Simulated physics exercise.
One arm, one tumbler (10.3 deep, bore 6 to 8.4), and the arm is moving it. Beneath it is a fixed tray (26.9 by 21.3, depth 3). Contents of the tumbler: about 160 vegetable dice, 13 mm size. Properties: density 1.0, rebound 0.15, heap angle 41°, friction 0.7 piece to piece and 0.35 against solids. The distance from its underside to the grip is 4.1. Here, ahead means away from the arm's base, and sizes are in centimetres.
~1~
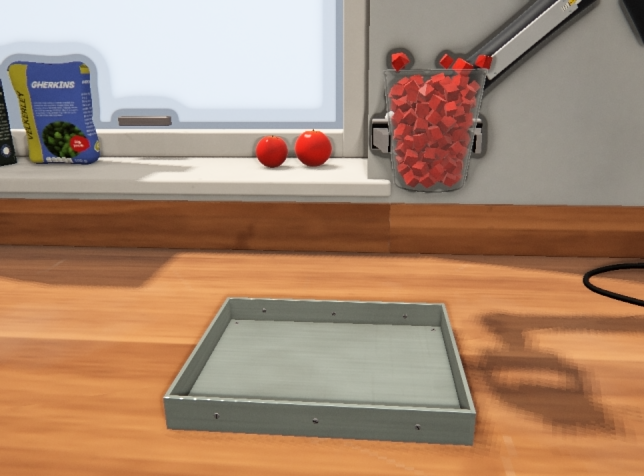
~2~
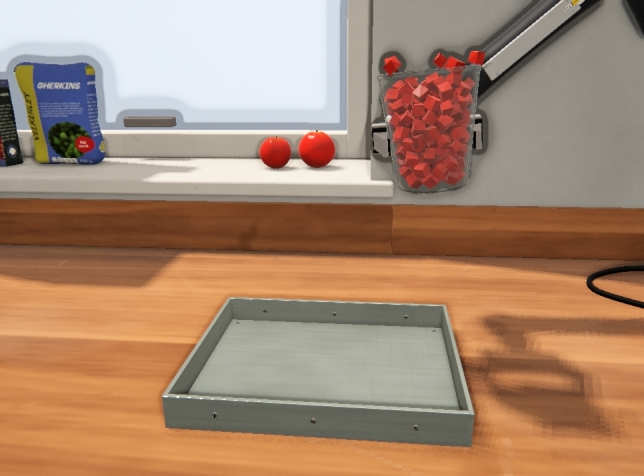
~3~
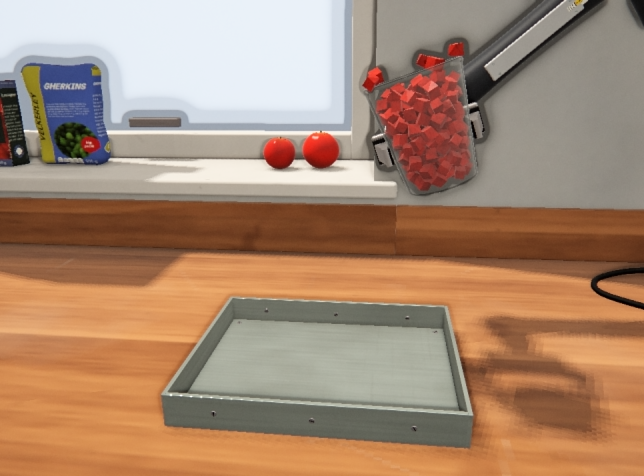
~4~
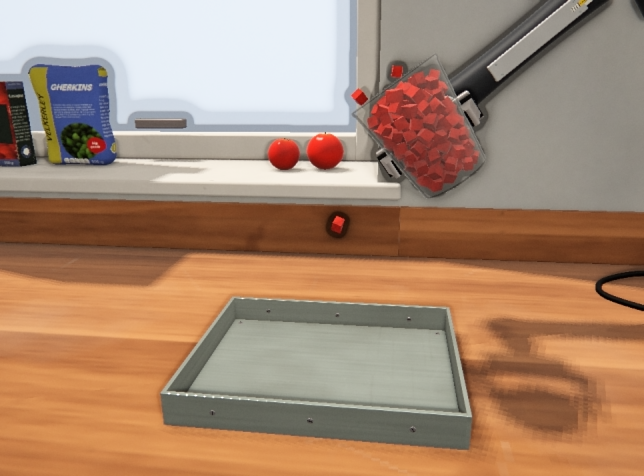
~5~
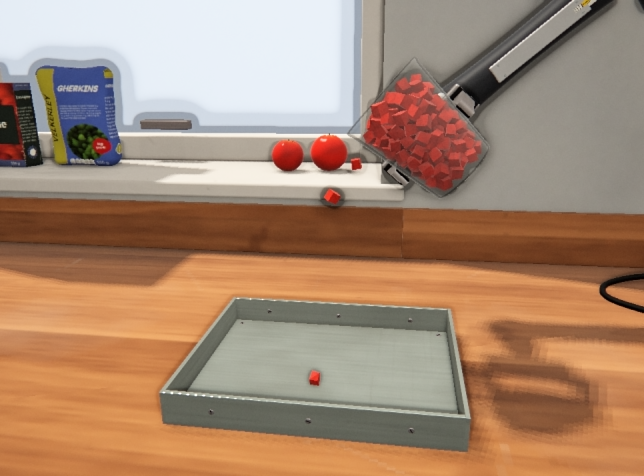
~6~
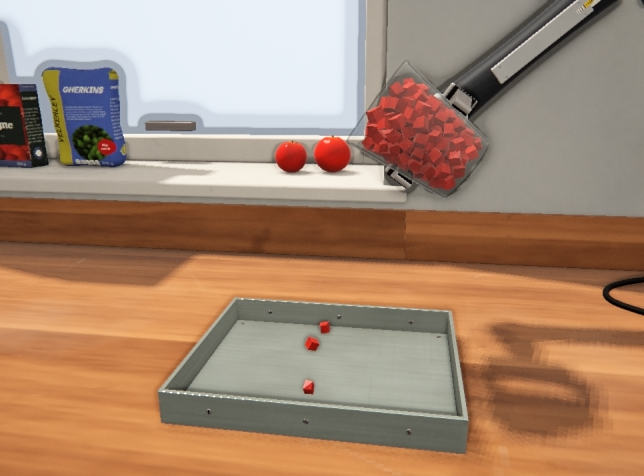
A robotic arm tilted a clear tumbler packed with red cubes steadily to the left above a wooden counter, and a few cubes dropped out, with three ending up in the grey tray below.
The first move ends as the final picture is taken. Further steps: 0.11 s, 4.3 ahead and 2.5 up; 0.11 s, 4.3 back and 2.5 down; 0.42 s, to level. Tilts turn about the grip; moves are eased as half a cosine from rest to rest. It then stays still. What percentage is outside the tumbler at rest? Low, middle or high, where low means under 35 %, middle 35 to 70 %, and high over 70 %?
Middle, 35 to 70 %.
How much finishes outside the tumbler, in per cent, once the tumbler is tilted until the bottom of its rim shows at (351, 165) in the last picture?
80 percent or so.
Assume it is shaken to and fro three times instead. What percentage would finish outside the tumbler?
Estimate: Around 65 %.
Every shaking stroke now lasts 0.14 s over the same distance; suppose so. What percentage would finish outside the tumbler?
I'd expect close to 20 per cent then.
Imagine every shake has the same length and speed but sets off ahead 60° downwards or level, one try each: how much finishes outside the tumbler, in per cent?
First try about 5 %, second try about 25 %.
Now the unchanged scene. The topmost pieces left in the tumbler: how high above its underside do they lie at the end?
It reaches close to 8.5 cm in the end.
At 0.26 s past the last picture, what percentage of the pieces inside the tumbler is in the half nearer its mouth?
Something like 65 percent sits in that half.
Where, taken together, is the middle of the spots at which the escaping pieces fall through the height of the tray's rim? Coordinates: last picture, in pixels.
About at (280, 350).
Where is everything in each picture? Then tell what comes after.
The first picture shows tumbler middle at (431, 131), level; upper third of the load around (431, 94), from x 395 to 485, top at y 60; 165 in the tumbler.
The second picture shows tumbler middle at (430, 131), tilted 5° forward; upper third of the load around (428, 96), from x 390 to 475, top at y 55.
The third picture shows tumbler middle at (428, 131), tilted 19° forward; upper third of the load around (425, 97), from x 370 to 465, top at y 50; 164 in the tumbler, 1 in flight or on a rim.
The fourth picture shows tumbler middle at (425, 133), tilted 35° forward; upper third of the load around (415, 103), from x 340 to 475, top at y 70; 164 in the tumbler, 1 in flight or on a rim.
The fifth picture shows tumbler middle at (423, 135), tilted 49° forward; upper third of the load around (414, 110), from x 315 to 475, top at y 80; 162 in the tumbler, 1 in the tray, 2 in flight or on a rim.
The sixth picture shows tumbler middle at (422, 137), tilted 54° forward; upper third of the load around (410, 113), from x 310 to 475, top at y 85; 162 in the tumbler, 3 in the tray.
Then, 0.26 s later, tilted 53° forward, highest piece 28 above the table; 97 in the tumbler, 3 in the tray, 65 in flight or on a rim.
Then, 0.51 s later, tilted 11° forward, highest piece 29 above the table; 90 in the tumbler, 70 in the tray, 5 on the table or floor.
Then, 0.84 s later, level, highest piece 30 above the table; 90 in the tumbler, 70 in the tray, 5 on the table or floor.
Then, 1.89 s later, level, highest piece 30 above the table; 90 in the tumbler, 70 in the tray, 5 on the table or floor.
At rest, 90 in the tumbler, 70 in the tray, 5 on the table or floor. That is 45 % outside the tumbler.
